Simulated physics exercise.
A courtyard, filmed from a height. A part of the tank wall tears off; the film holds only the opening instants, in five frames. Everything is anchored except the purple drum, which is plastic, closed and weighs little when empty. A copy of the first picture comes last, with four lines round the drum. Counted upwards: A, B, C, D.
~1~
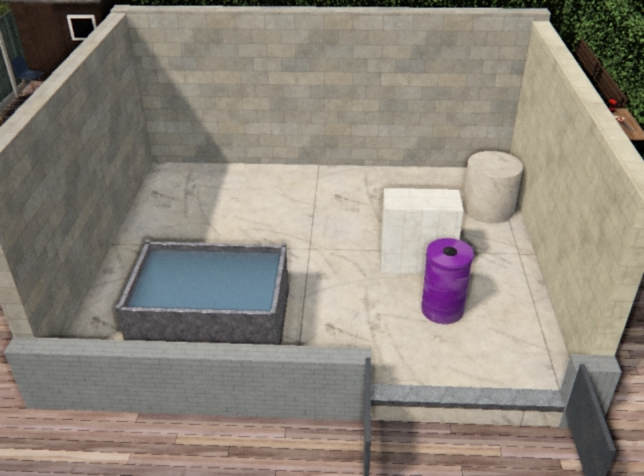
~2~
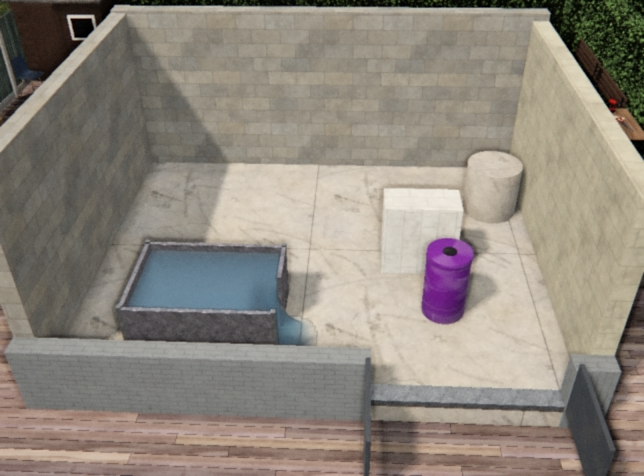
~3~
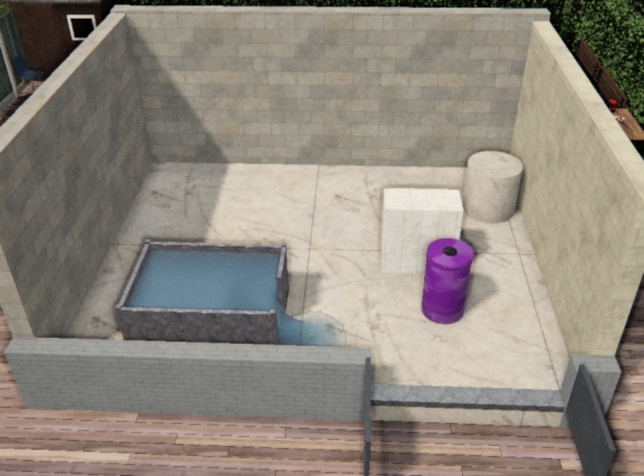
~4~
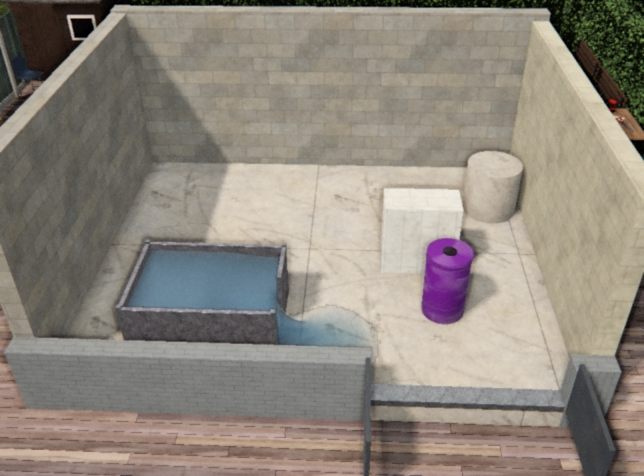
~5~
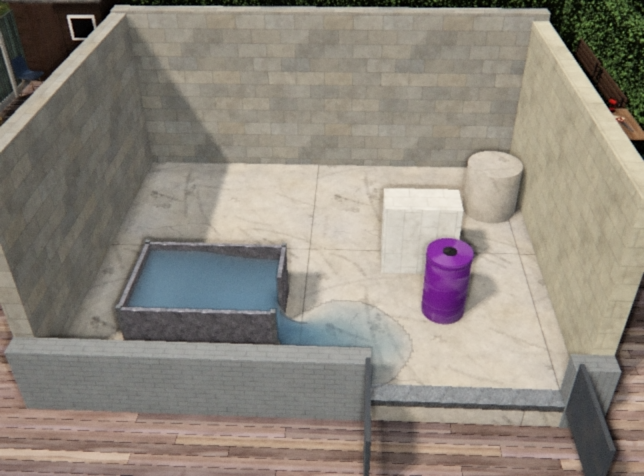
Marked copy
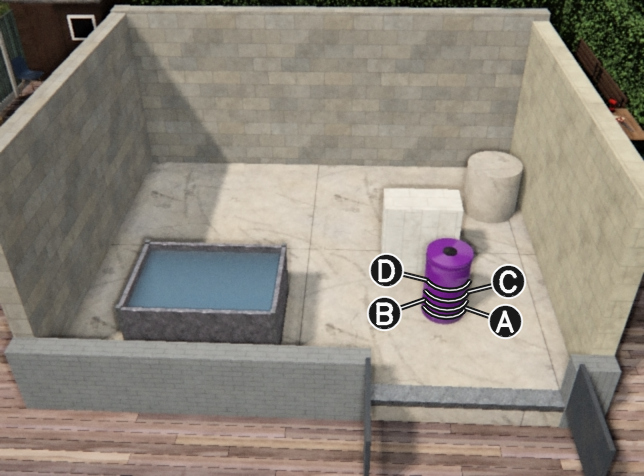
In a walled yard with a pale stone floor, water poured out of the right side of a full stone tank and spread across the ground toward a purple drum, which stayed still.
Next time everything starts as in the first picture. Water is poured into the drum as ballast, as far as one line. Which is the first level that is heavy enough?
The answer is mark B.
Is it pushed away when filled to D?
No, that is safe.
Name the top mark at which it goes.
That would be A.
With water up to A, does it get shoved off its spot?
Yes.
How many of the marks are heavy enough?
Three of the four.
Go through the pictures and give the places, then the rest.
Lid of the purple drum at (450, 251); tank full, its middle at (207, 281); open gate at (470, 354), in the first picture.
In the second picture, 1 % of the ground under water, its edge towards the drum at (306, 322).
In the third picture, 3 % of the ground under water, its edge towards the drum at (326, 321).
In the fourth picture, 4 % of the ground under water, its edge towards the drum at (362, 324).
Lid of the purple drum at (450, 251); 6 % of the ground under water, its edge towards the drum at (388, 324), in the fifth picture.
In white, A at (446, 317); B at (446, 310); C at (448, 301); D at (449, 290); from the bottom up A, B, C, D.
If A is chosen, it is pushed about its own width away.
If B is chosen, it does not move.
If C is chosen, it does not move.
If D is chosen, it does not move.
